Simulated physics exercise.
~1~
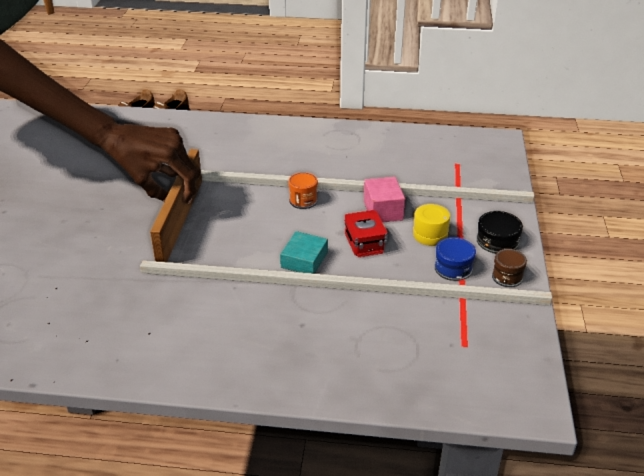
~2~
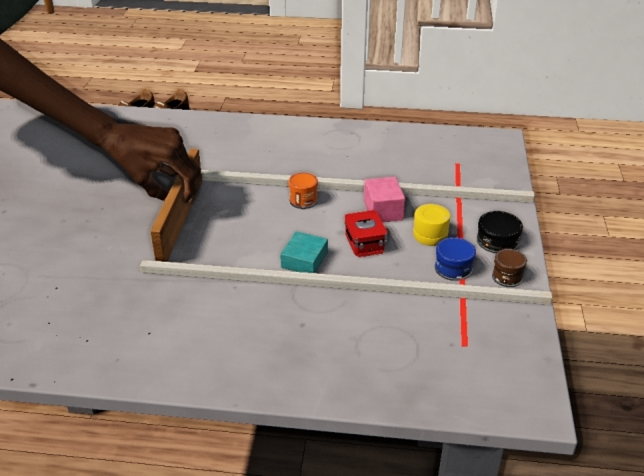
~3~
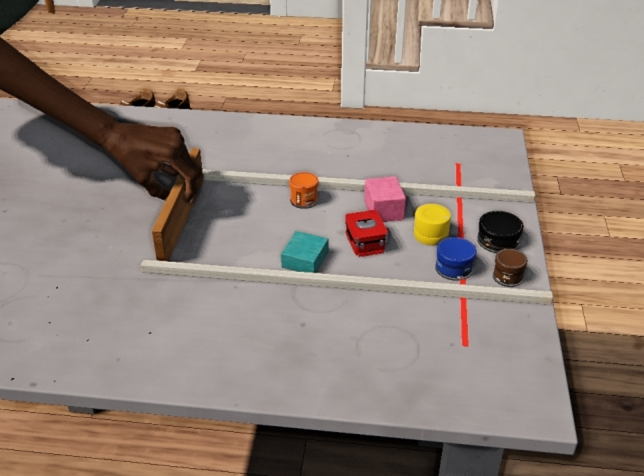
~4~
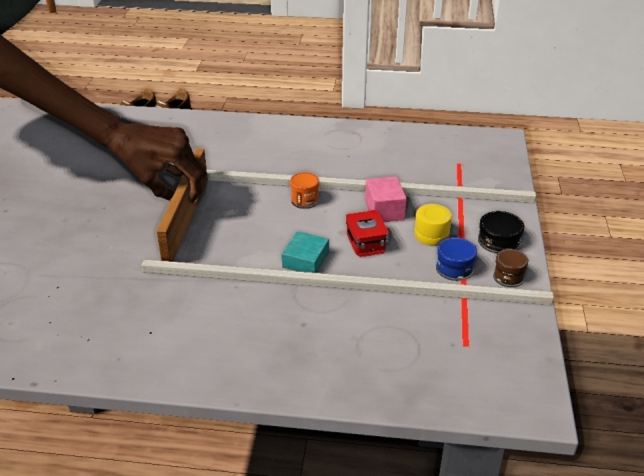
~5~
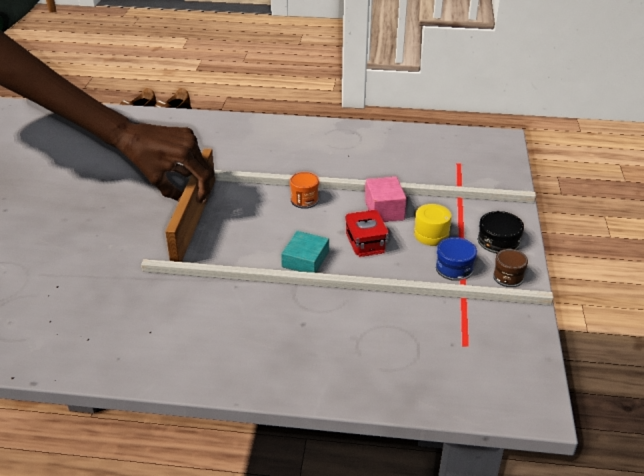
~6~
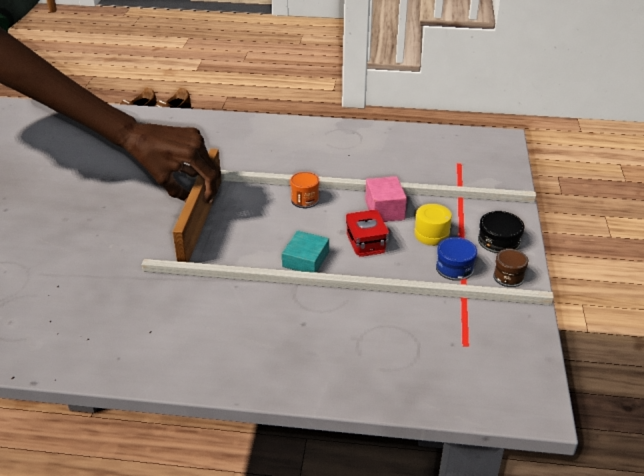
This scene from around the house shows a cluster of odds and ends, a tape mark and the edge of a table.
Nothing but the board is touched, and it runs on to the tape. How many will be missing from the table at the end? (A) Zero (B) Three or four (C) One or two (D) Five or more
Answer: C.
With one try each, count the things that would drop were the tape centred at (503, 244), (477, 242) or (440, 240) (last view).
Try 1: 4; try 2: 2; try 3: 0.
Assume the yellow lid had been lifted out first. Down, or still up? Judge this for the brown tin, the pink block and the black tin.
As for the brown tin, it drops; the pink block holds; and the black tin holds.
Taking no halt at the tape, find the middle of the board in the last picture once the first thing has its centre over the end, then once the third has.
Pixels, in order: Around (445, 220), around (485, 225).
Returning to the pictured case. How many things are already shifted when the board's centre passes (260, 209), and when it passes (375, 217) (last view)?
0 at one spot and 5 at the other.
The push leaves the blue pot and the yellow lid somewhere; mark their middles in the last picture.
In the last picture the first middle sits at (520, 264) and the other at (521, 229).
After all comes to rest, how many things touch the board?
Contact count: 3.
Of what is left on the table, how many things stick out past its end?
The overhang total is 0.
Early on, none off yet; brown tin at rest near (511, 268); black tin at rest near (501, 232); blue pot at rest near (456, 259).
Finally, the number that fall off is one or two; lost, black tin and brown tin.
